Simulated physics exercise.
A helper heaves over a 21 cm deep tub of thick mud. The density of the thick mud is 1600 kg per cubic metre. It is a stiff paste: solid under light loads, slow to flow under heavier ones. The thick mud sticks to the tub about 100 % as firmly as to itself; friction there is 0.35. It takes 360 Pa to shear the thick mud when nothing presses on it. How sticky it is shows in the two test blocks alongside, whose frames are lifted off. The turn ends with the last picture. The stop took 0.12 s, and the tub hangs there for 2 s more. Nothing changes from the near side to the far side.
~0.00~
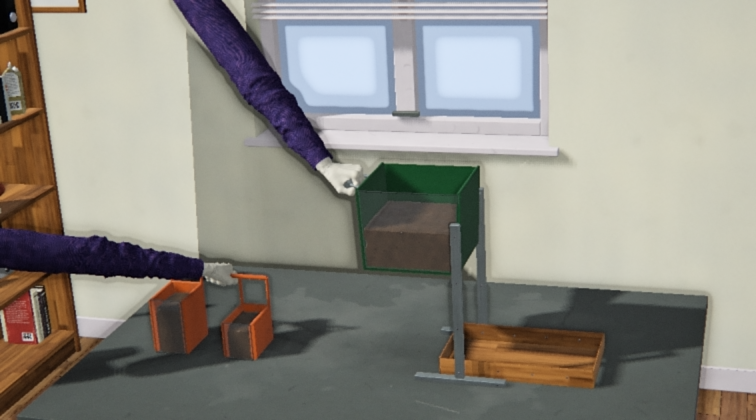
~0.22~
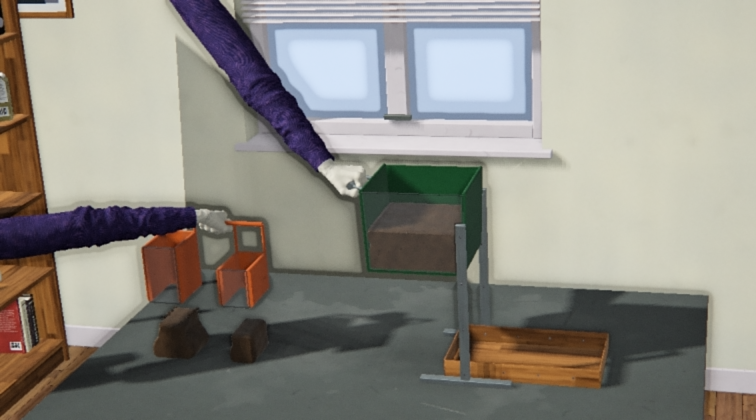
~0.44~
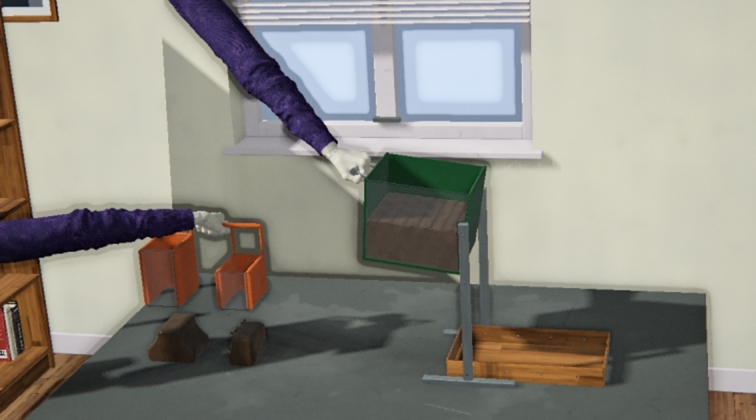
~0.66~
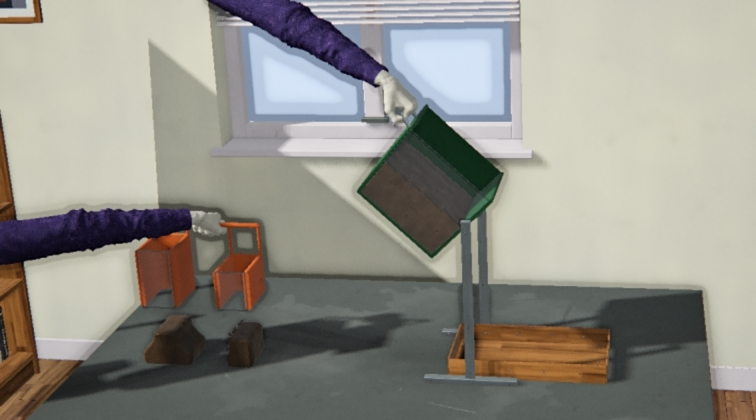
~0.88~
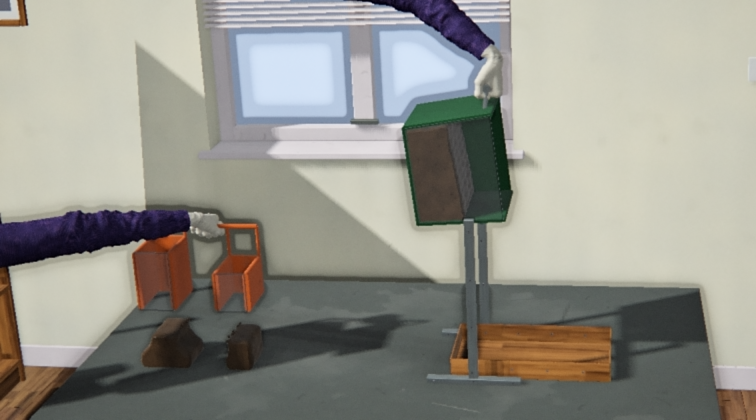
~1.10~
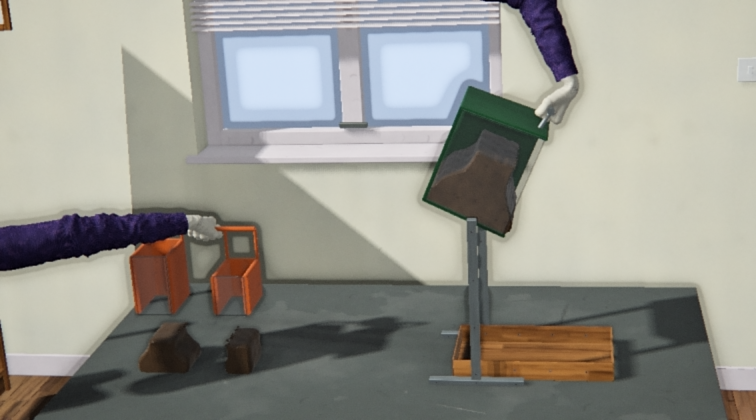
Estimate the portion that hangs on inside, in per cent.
The portion that hangs on inside is near 0 %.
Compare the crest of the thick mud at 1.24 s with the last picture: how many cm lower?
Roughly 10 cm.
By 1.24 s, the tub is at 114 degrees and holds 43 %.
By 1.41 s, the tub is at 114 degrees and holds 20 %.
By 1.58 s, the tub is at 114 degrees and holds 0 %.
By 1.75 s, the tub is at 114 degrees and holds 0 %.
By 3.10 s, at the end, the tub is at 114 degrees and holds 0 %.
